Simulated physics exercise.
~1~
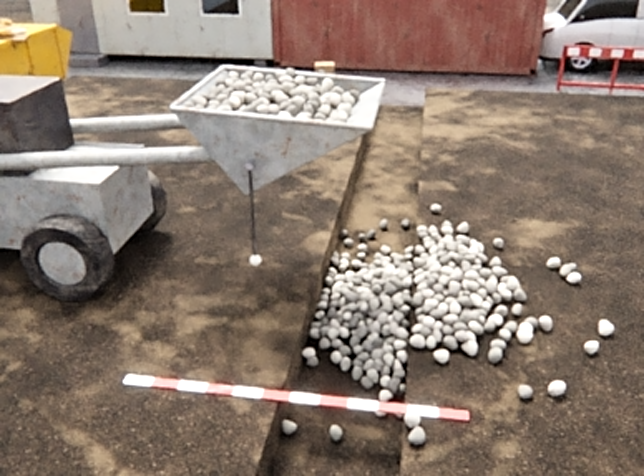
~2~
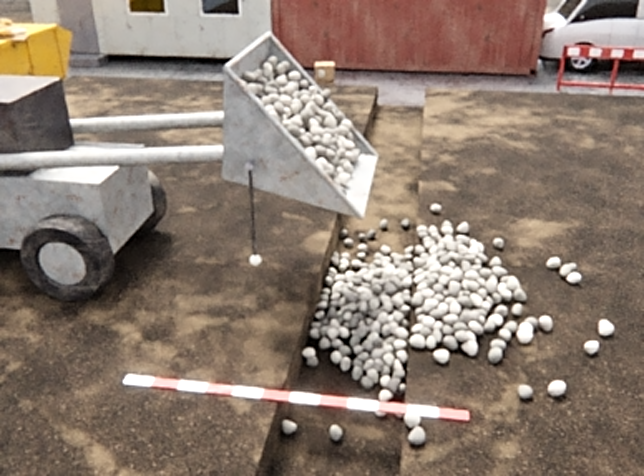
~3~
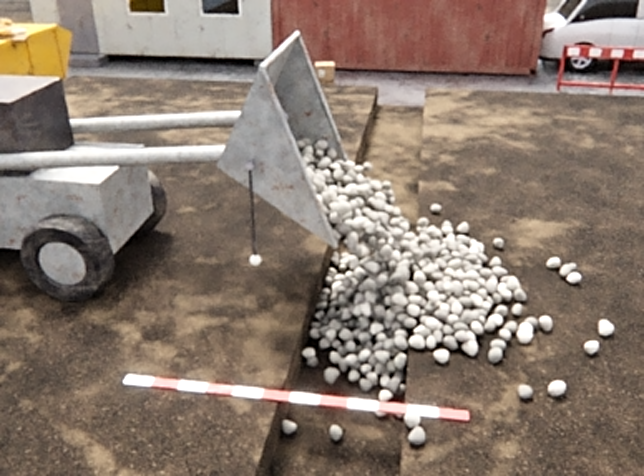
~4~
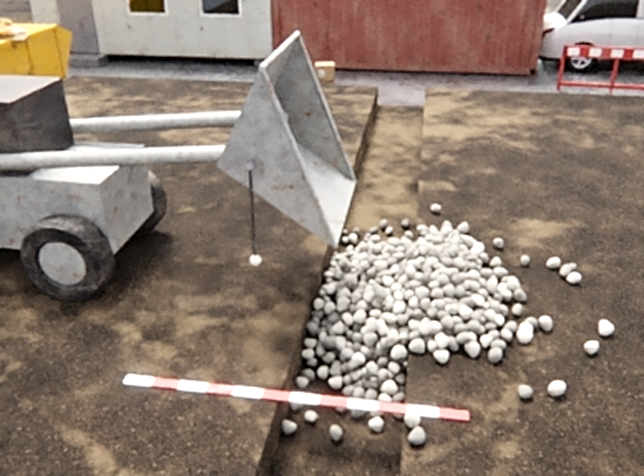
Grey loader bucket tipping forward and pouring pale cobbles onto a loose pile across a trench, ending empty above the enlarged heap.
